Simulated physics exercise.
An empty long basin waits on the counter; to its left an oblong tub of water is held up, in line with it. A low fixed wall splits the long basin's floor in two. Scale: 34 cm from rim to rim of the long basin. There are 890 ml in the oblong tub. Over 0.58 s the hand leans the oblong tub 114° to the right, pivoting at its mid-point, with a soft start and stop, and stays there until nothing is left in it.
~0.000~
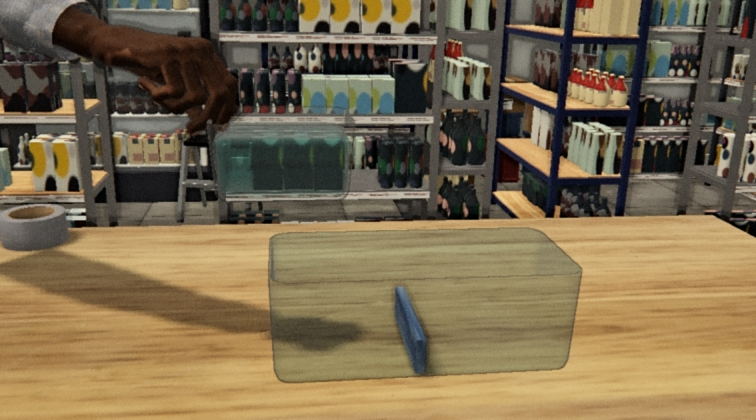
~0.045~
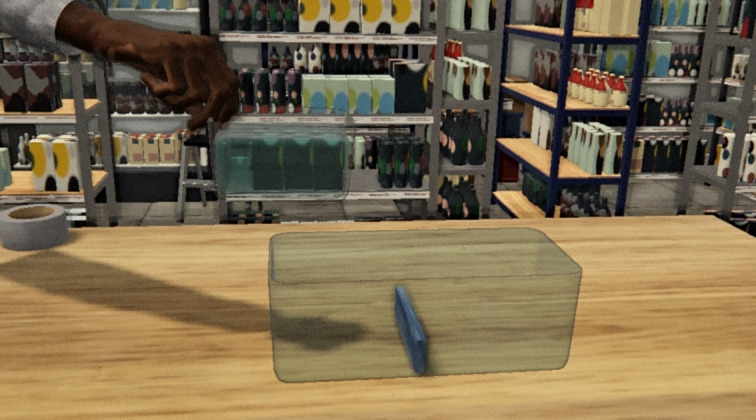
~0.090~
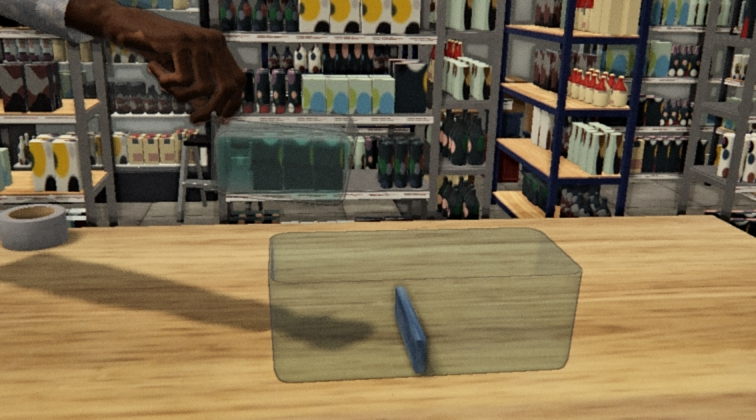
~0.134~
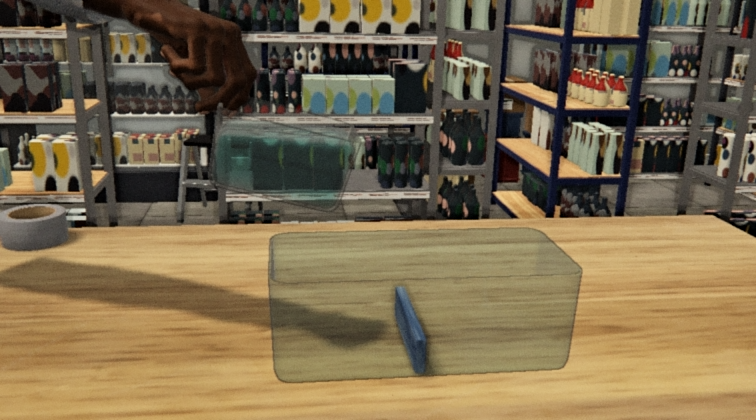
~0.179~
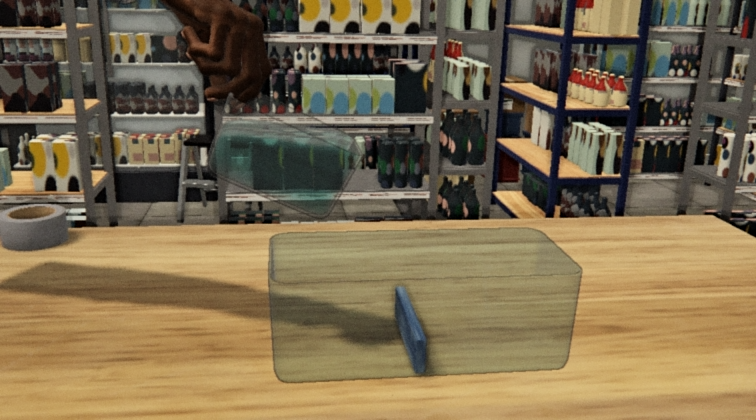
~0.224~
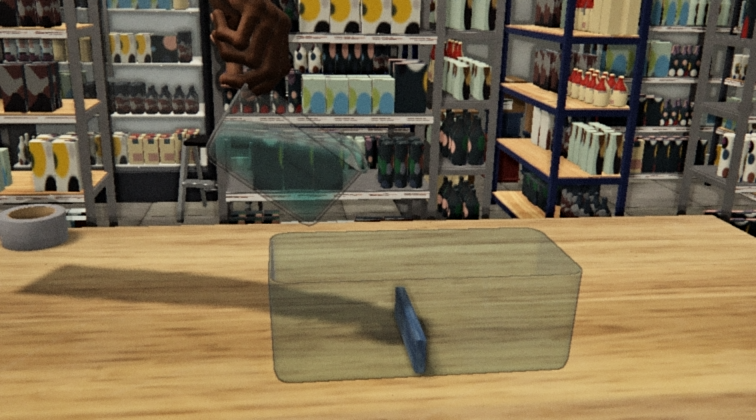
Shop counter, a hand leaning a see-through oblong tub of water steadily to the right above an empty long clear basin.
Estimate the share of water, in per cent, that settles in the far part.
About 26 per cent.
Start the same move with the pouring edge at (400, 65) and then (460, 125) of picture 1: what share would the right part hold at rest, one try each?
In turn about 65 and 80 per cent.
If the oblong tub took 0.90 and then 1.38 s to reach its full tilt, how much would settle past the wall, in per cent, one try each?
First 35, then 50 per cent.
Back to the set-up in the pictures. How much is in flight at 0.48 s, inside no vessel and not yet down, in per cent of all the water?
Near 30 in a hundred.
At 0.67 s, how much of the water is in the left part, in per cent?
Near 68 in a hundred.
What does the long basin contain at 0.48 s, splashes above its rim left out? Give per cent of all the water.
Some 54 per cent.
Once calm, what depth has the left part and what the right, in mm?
Left about 28 mm, right about 10 mm.
By 0.48 s the tilt is 106° and 15 per cent is still to pour, 42 is left of the wall and 13 right of it.
By 0.67 s the tilt is 114° and 1 per cent is still to pour, 68 is left of the wall and 19 right of it.
By 0.87 s the tilt is 114° and 0 per cent is still to pour, 68 is left of the wall and 26 right of it.
By 1.08 s the tilt is 114° and 0 per cent is still to pour, 68 is left of the wall and 26 right of it.
At rest 68 per cent lies left of the wall, 26 right of it and 5 outside.
